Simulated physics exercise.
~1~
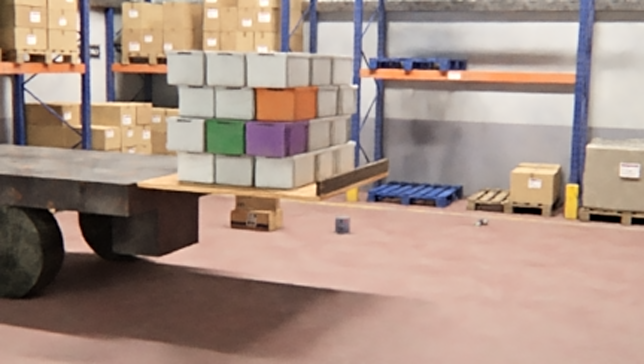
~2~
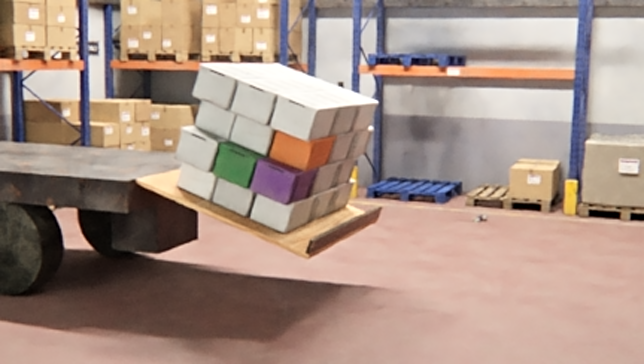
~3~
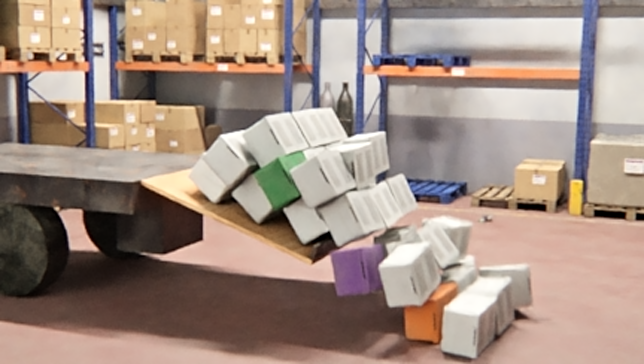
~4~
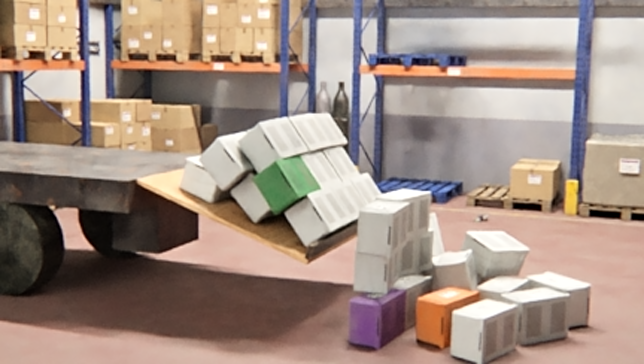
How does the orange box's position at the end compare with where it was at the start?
At the start the orange box is in the upper part of the stack on the level flap. At the end it is lower and further to the right, lying on the floor beyond the flap among other fallen boxes.
